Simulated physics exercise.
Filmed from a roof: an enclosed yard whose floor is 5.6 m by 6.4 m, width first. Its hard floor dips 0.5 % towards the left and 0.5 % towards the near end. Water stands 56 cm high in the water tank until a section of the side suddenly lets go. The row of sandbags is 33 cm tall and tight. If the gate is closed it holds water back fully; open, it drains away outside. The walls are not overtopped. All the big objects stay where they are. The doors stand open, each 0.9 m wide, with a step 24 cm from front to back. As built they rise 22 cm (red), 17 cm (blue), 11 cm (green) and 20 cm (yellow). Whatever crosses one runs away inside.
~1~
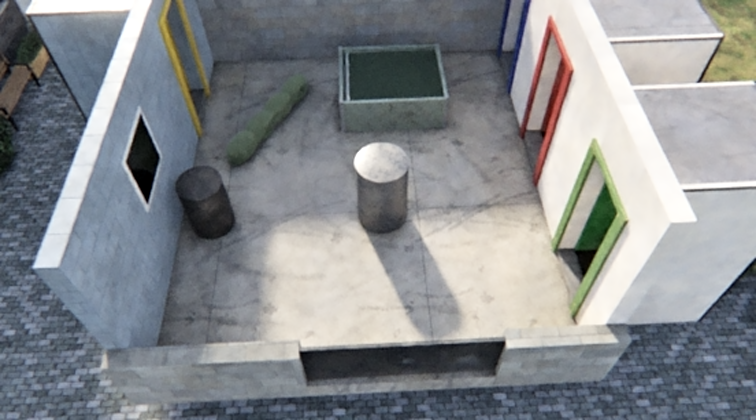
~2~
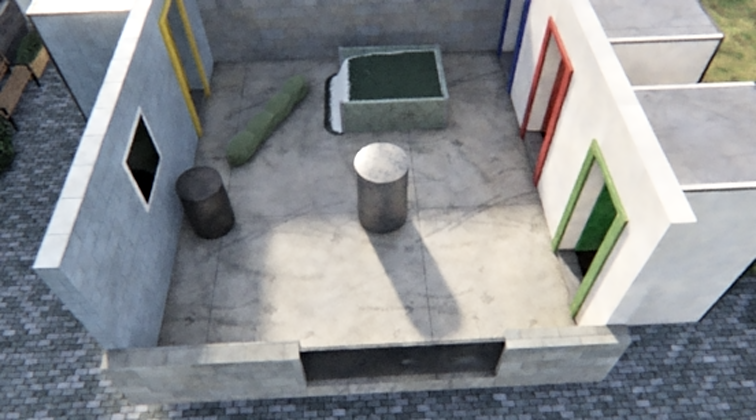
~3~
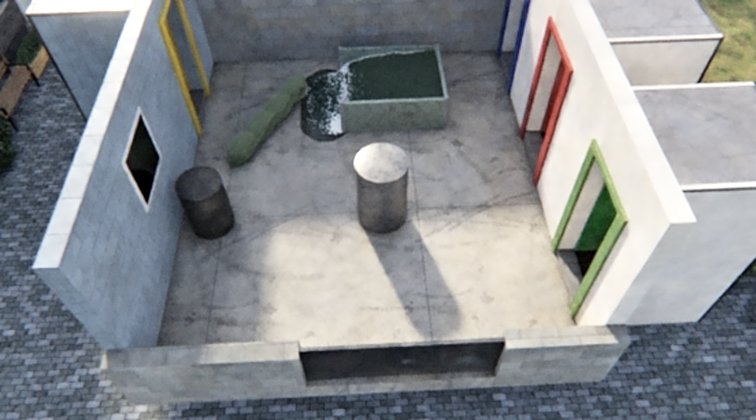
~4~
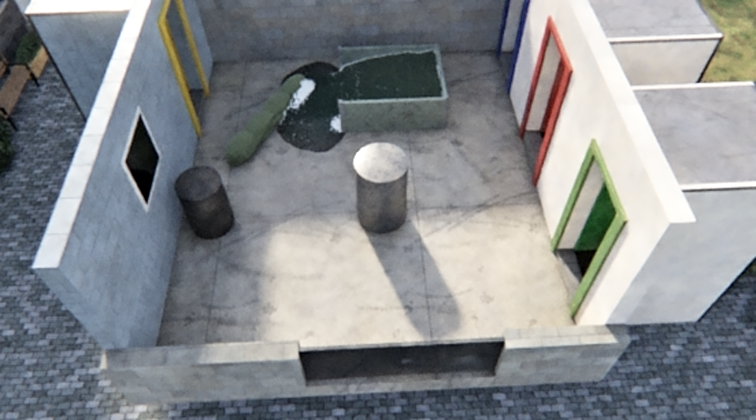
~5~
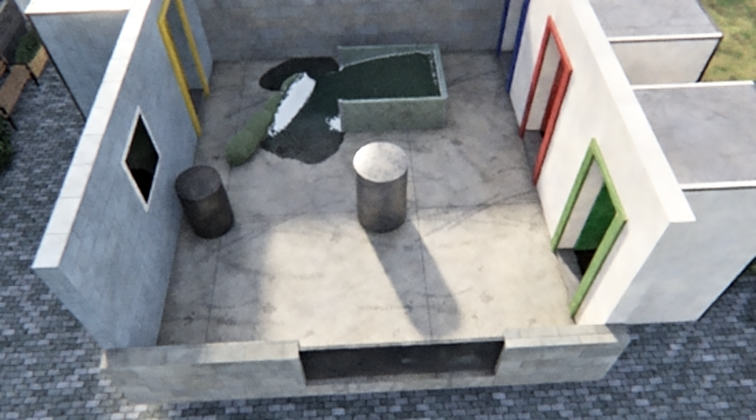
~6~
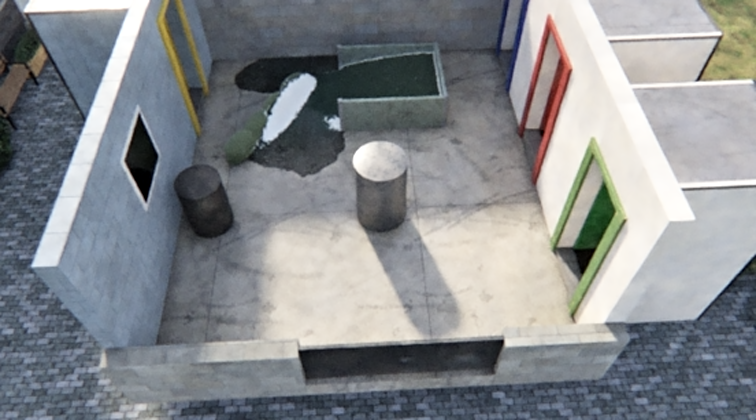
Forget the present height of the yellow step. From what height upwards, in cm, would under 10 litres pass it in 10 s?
About 6 cm.
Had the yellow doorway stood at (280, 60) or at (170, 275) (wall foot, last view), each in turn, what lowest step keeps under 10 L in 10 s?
Roughly 18 and 6.5 cm.
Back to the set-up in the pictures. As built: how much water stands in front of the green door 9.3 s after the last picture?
About 7.0 cm.
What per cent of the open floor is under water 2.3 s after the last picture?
Near 50 per cent is wet.
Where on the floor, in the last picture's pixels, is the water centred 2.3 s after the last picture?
Around (290, 149).
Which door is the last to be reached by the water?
Last comes the red one.
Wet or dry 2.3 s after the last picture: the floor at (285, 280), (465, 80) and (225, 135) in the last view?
In that order: Under water, dry, wet.
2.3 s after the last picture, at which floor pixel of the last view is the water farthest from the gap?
Around (151, 375).
Then, 0.7 s after the last picture water covers 15 % of the floor, deepest (37 cm) near (304, 96); it has not reached the yellow door.
Then, 2.3 s after the last picture water covers 50 % of the floor, deepest (20 cm) near (264, 369); 9 cm at the yellow door, 0 litres in over its 20 cm step.
Then, 9.3 s after the last picture water covers 90 % of the floor, deepest (8 cm) near (501, 356); 5 cm at the yellow door, 0 litres in over its 20 cm step.
At the yellow door as built, the water peaked near 9 cm, 2.3 s after the last picture.
Run again over the same 10 s with other heights there, 14 litres in over 5.5 cm, 7 litres over 6.5 cm. The limit of 10 litres is kept from about 6 cm up.
